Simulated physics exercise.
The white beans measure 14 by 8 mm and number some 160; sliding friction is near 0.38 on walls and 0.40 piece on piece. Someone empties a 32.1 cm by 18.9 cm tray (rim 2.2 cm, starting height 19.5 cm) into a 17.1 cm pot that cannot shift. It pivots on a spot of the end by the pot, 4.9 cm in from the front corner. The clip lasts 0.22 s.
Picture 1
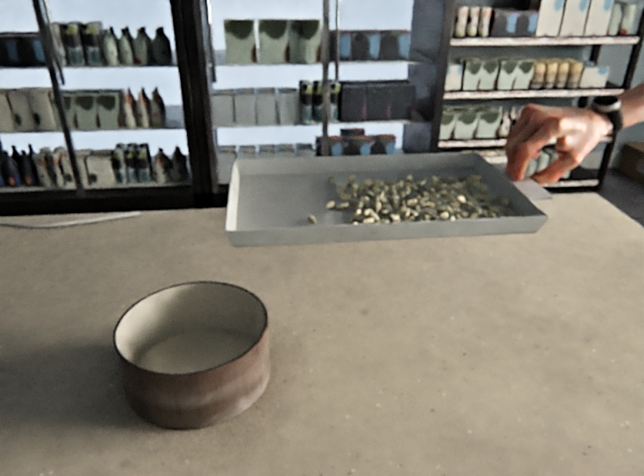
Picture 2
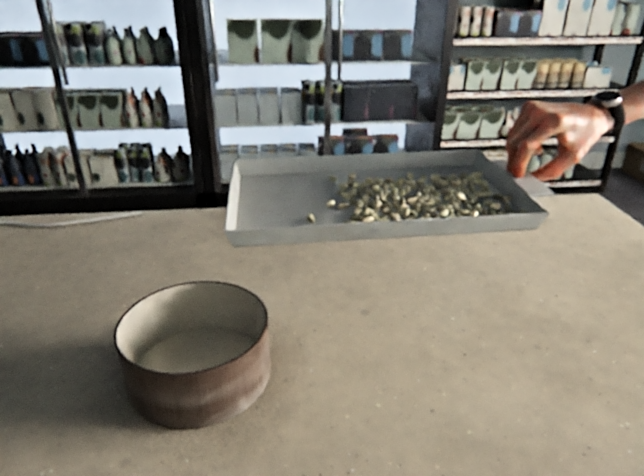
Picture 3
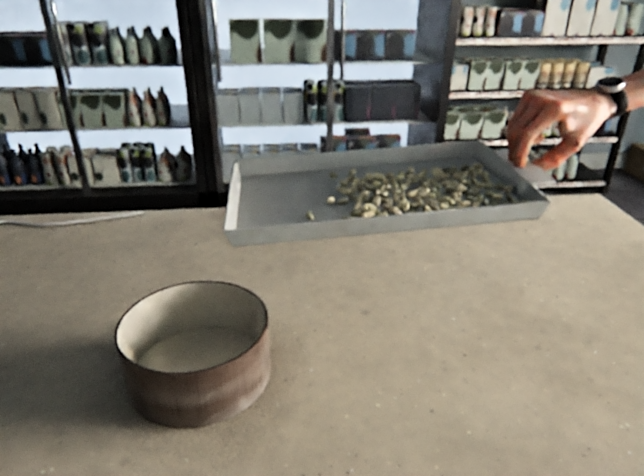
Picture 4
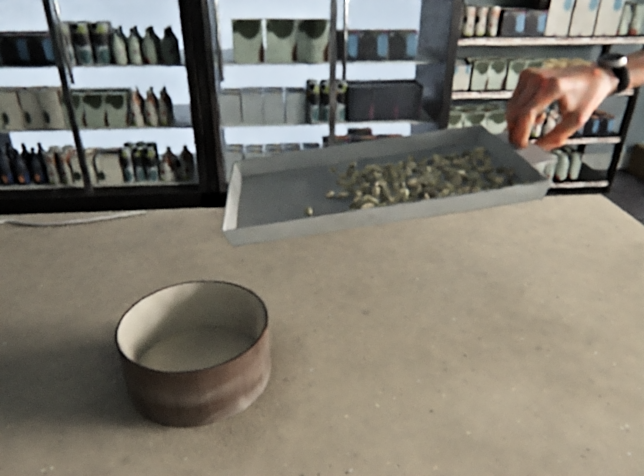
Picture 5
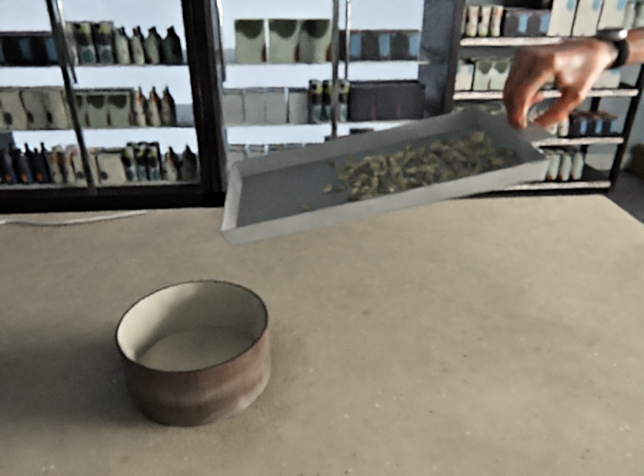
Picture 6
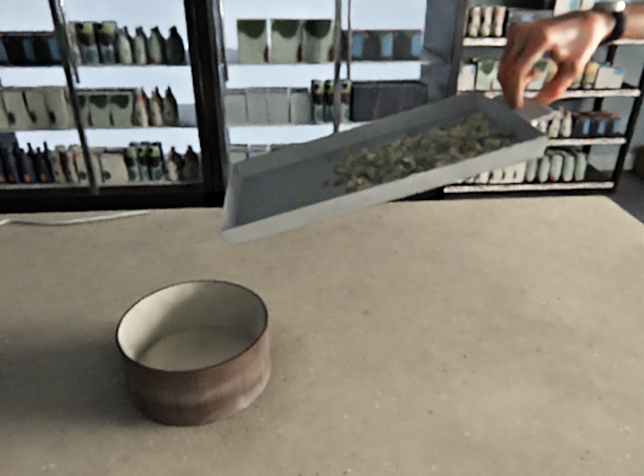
A hand at the right raised one end of a gray tray holding small pale pieces, steadily tilting it down toward the left, while a round brown pot sat still on the table.
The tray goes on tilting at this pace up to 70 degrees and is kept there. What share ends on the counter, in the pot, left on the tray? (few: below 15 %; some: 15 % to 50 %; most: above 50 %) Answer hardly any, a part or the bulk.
Counter a part, pot a part, tray a part.
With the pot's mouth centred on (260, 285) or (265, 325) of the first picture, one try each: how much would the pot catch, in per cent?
About 5 and 5 per cent.
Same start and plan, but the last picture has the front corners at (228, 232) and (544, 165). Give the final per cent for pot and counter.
Pot 70, counter 5.
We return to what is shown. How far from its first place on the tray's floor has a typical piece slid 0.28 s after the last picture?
Some 5 cm.
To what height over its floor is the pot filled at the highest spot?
About 1.5 cm.
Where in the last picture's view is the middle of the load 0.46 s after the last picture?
Around (239, 194).
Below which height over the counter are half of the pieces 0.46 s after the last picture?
Roughly 22 cm.
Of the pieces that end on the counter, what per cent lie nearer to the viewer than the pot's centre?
Roughly 0 per cent.
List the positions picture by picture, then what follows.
The first picture shows tray tilt 0 degrees, front corners at (232, 227) and (540, 214); middle of the pieces at (424, 201); pot at (193, 322).
The second picture shows tray tilt 1 degrees, front corners at (231, 227) and (541, 210); middle of the pieces at (424, 199).
The third picture shows tray tilt 3 degrees, front corners at (231, 227) and (542, 199), lowest corner left back; middle of the pieces at (425, 192).
The fourth picture shows tray tilt 7 degrees, front corners at (229, 227) and (543, 179), lowest corner left back; middle of the pieces at (425, 180).
The fifth picture shows tray tilt 12 degrees, front corners at (227, 227) and (543, 158), lowest corner left back; middle of the pieces at (423, 168).
The sixth picture shows tray tilt 16 degrees, front corners at (225, 228) and (540, 135), lowest corner left back; middle of the pieces at (421, 155); pot at (194, 320).
Then, 0.28 s after the last picture, tilt 43 degrees; the tray holds 100 %, the pot 0 %.
Then, 0.46 s after the last picture, tilt 61 degrees; the tray holds 95 %, the pot 0 %.
Then, 0.76 s after the last picture, tilt 70 degrees; the tray holds 25 %, the pot 35 %.
In the end, counter 40 %, pot 35 %, tray 25 %.
